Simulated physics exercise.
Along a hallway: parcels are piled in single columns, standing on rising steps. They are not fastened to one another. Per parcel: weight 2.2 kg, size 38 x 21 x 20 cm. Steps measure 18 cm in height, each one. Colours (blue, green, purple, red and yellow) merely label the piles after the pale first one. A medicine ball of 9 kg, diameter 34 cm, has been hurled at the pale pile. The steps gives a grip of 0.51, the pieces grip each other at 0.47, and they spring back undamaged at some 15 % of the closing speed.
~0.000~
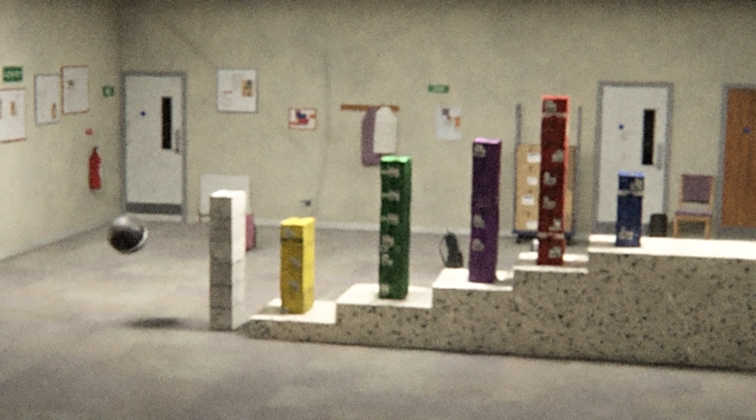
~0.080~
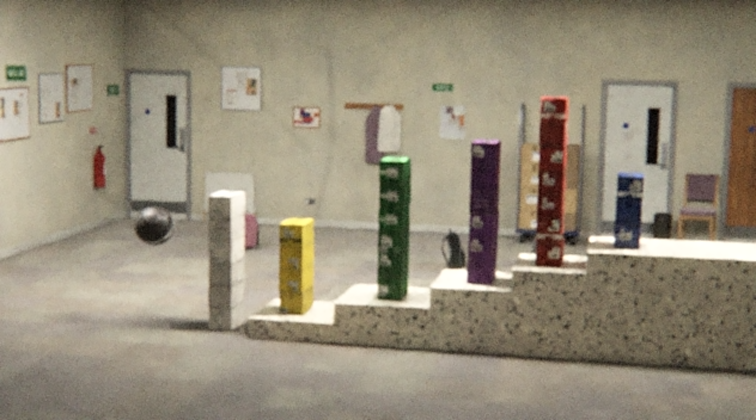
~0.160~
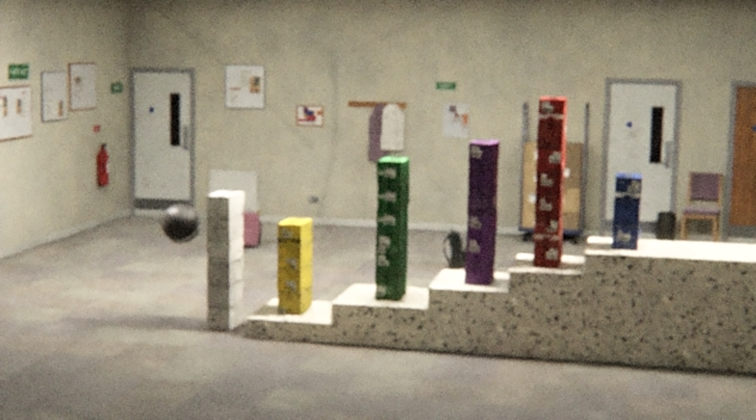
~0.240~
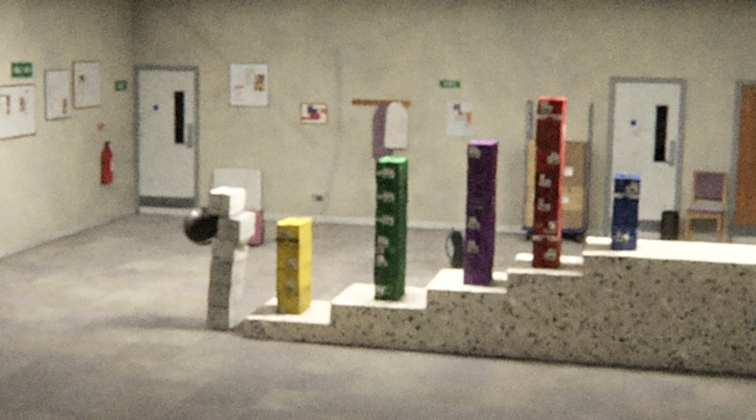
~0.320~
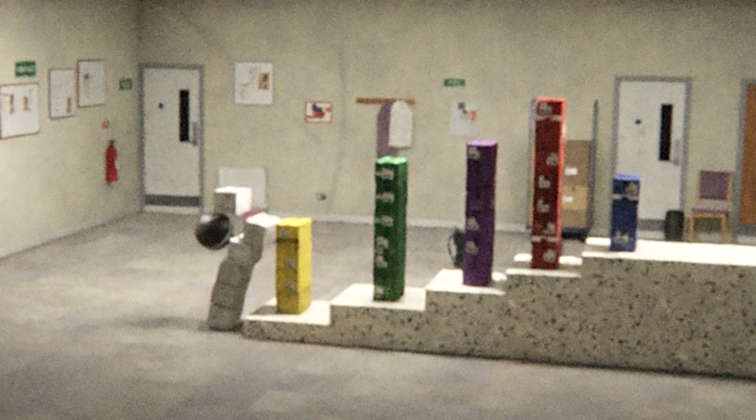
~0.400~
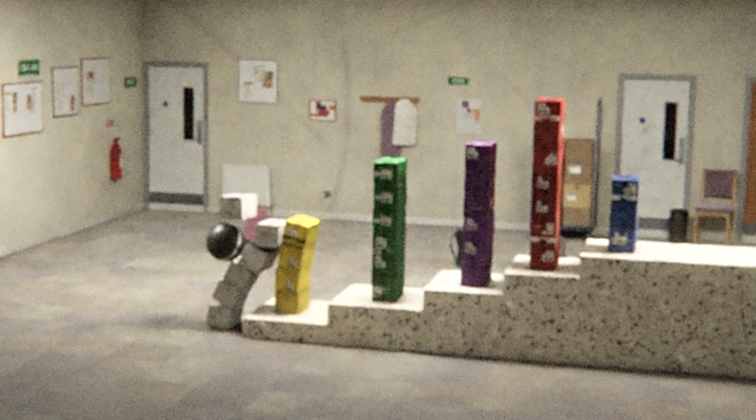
In this clip, a dark ball flies rightward into a pale column of stacked blocks beside rising steps, knocking the column out of line, and the yellow stack tilts right while the green, purple, red and blue stacks stay upright.
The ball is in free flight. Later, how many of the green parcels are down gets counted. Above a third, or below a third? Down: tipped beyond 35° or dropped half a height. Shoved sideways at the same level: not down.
Below.
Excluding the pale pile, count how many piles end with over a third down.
Looks like 1 of them in total.
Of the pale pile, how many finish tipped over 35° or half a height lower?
5 pieces.
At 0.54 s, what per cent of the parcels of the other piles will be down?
By then 0 per cent.
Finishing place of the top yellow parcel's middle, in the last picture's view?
Somewhere around pixel (365, 264).
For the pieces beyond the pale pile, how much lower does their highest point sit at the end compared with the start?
Roughly 0 centimetres.
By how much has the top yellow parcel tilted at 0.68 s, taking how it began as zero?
Roughly 25 degrees.
Around 0.46 s, 2 of the pale pile down; none of the 6 green parcels down (0 of 26 in all colours); top green parcel unmoved; top yellow parcel tipped 20°.
Around 0.54 s, 5 of the pale pile down; none of the 6 green parcels down (0 of 26 in all colours); top green parcel unmoved; top yellow parcel tipped 18°.
Around 0.68 s, 5 of the pale pile down; none of the 6 green parcels down (0 of 26 in all colours); top green parcel unmoved; top yellow parcel tipped 26°, 8 cm lower.
Around 0.90 s, 5 of the pale pile down; none of the 6 green parcels down (3 of 26 in all colours); top green parcel unmoved; top yellow parcel tipped 41°, 24 cm lower.
Finally (1.8 s), 5 of the pale pile down; none of the 6 green parcels down (3 of 26 in all colours); top green parcel unmoved; top yellow parcel tipped 41°, 24 cm lower. That is 0 per cent. Seen by the last camera, middles, top green parcel near (391, 172), top yellow parcel near (365, 264).
